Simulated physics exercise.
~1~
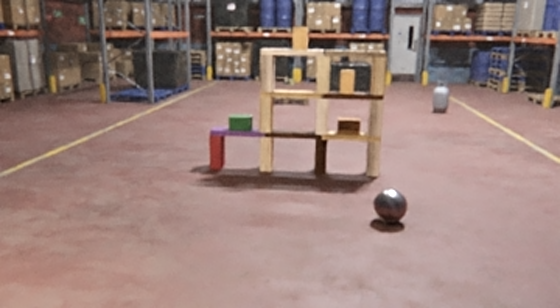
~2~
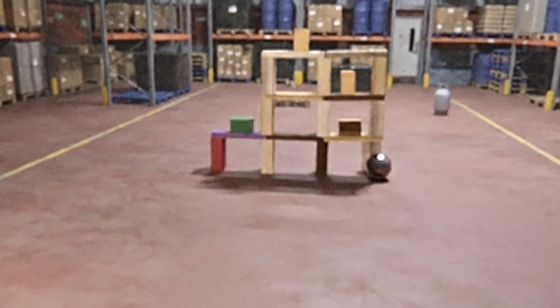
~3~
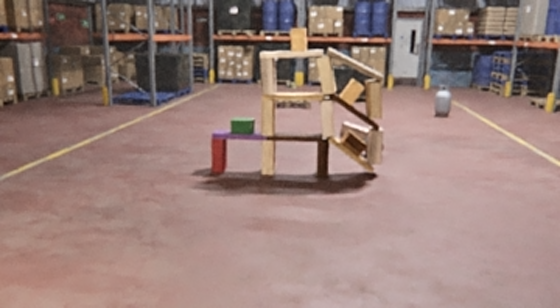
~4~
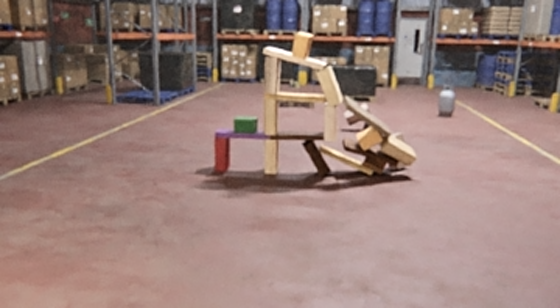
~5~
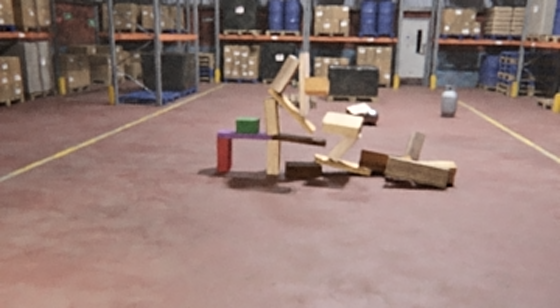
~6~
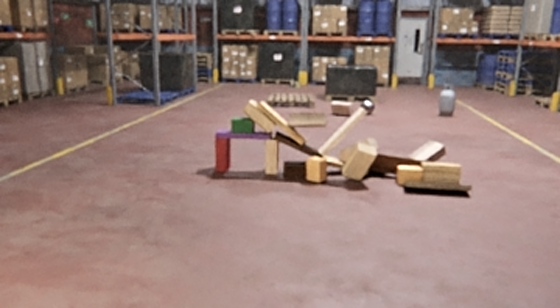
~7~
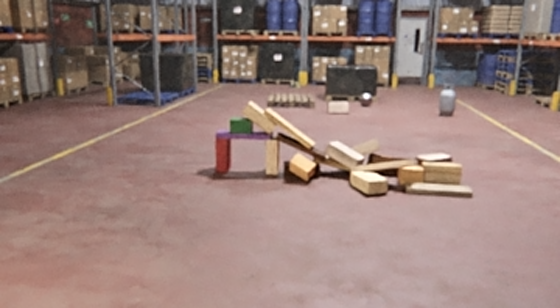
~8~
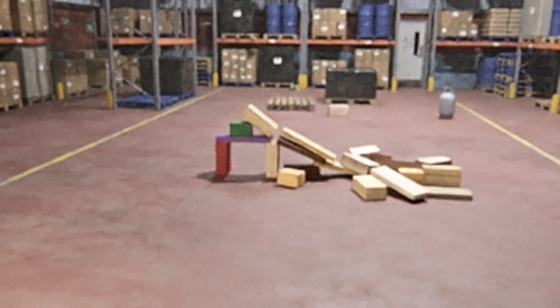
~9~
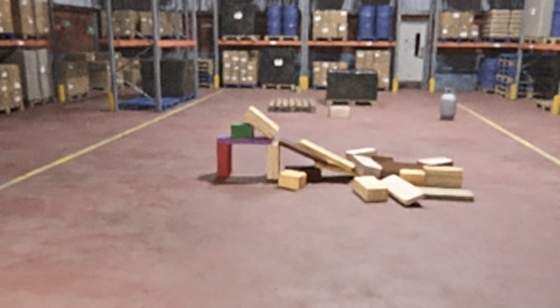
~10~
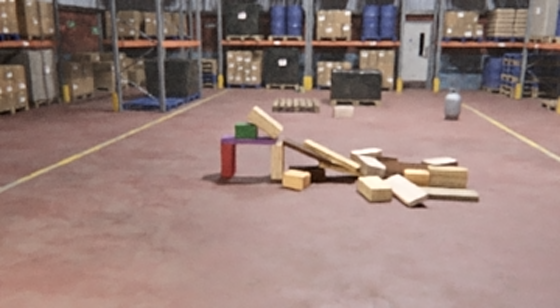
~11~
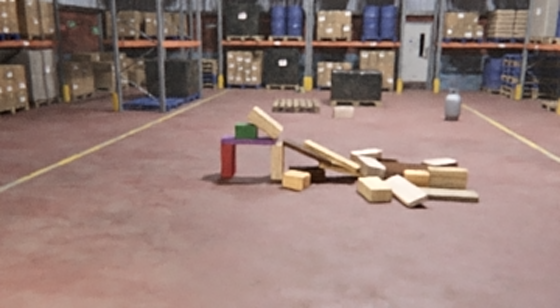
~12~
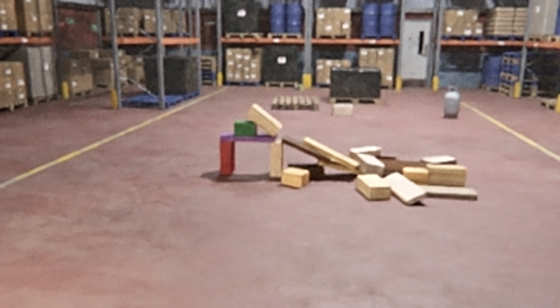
In the video, a dark ball rolls across a warehouse floor into the right side of a wooden block structure, which collapses into a scattered pile toward the right, while the red post, purple plank and green block remain standing on the left beside a leaning plank.
